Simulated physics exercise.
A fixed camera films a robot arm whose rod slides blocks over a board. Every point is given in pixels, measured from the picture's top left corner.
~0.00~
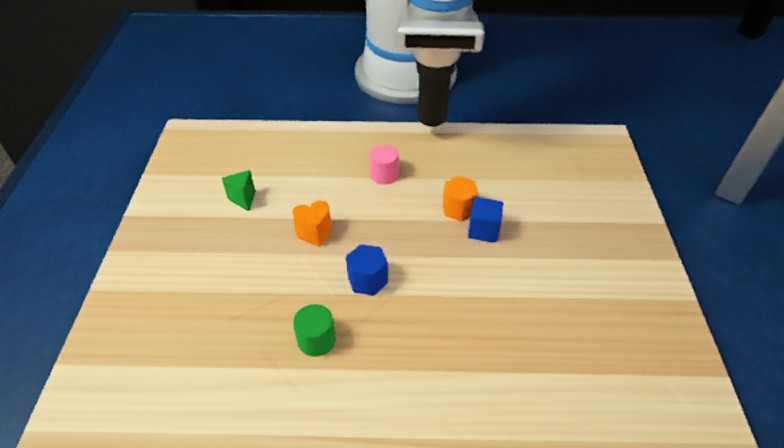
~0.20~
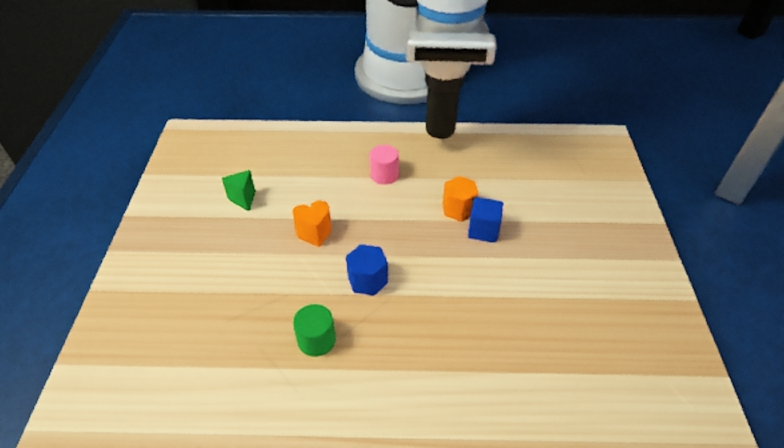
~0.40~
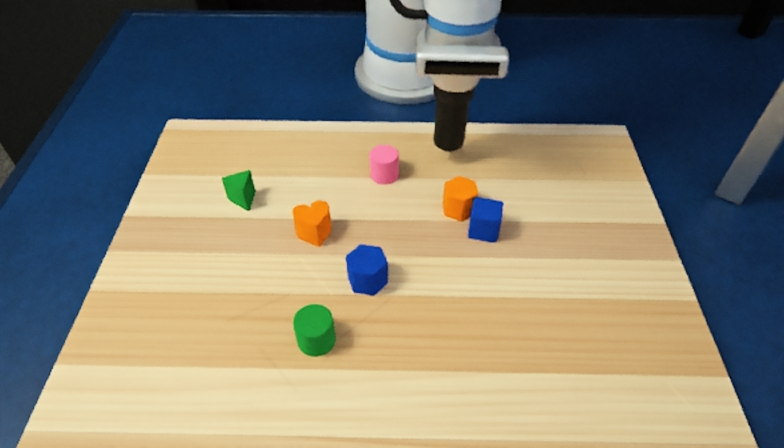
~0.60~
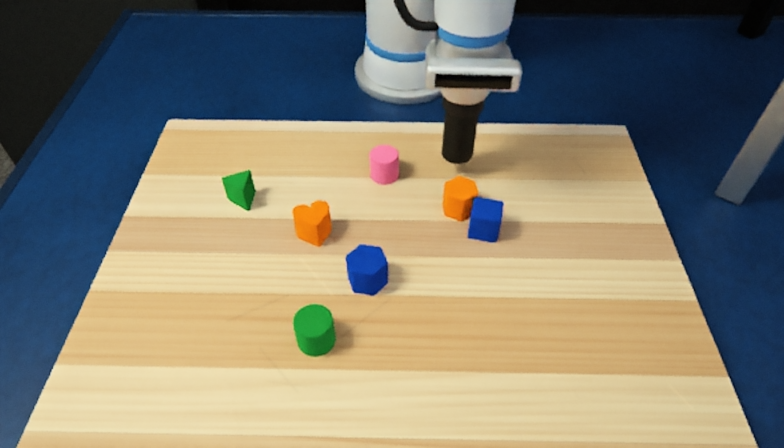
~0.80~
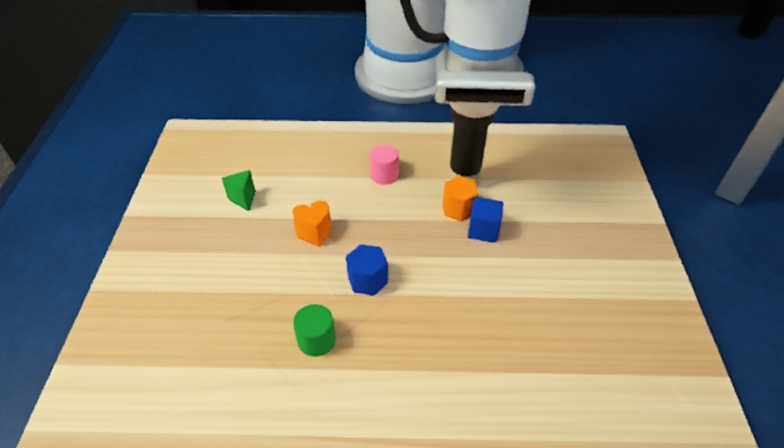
A white and blue robot arm holding a dark rod moves slowly toward the viewer and slightly right over a pale striped wooden board on a blue surface, seen from above by a still camera. A green triangular block, orange heart, pink cylinder, blue hexagon and green cylinder sit left and centre, with an orange hexagon touching a blue cube right of centre. The rod comes close behind that pair, and every block stays still.
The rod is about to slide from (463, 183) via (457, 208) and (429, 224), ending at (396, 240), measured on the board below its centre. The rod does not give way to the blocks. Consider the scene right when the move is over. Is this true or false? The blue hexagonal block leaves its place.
My answer: False.
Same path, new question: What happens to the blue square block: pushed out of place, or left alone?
It leaves its spot.
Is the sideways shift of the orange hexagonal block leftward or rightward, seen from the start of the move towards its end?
It's set to shift left.
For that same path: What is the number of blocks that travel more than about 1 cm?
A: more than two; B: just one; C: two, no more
C - two, no more.
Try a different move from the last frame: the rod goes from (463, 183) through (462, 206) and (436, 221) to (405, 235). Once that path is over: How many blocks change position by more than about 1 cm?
I foresee two blocks being moved.
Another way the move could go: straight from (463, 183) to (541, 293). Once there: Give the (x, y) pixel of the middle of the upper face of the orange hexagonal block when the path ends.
I'd guess (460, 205).
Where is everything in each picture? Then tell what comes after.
The first frame shows tip of the rod at (432, 119), middles of tops, blue hexagonal block at (367, 259), orange hexagonal block at (462, 187), blue square block at (488, 209).
The second frame shows rod at (440, 131), nothing pushed.
The third frame shows rod at (449, 143), nothing pushed.
The fourth frame shows rod at (457, 155), nothing pushed.
The fifth frame shows rod at (466, 167), blue hexagonal block at (367, 259), orange hexagonal block at (462, 187), blue square block at (488, 209).
On the path given first. One third of the way, rod at (459, 192); orange hexagonal block at (453, 210); blue square block at (490, 220), turned 50° anticlockwise.
Two thirds of the way, rod at (430, 209); orange hexagonal block at (439, 229), turned 60° anticlockwise; blue square block at (489, 221), turned 55° anticlockwise.
At the end, rod at (396, 224); blue hexagonal block unmoved; orange hexagonal block at (431, 235), turned 105° anticlockwise; blue square block at (489, 221), turned 55° anticlockwise.
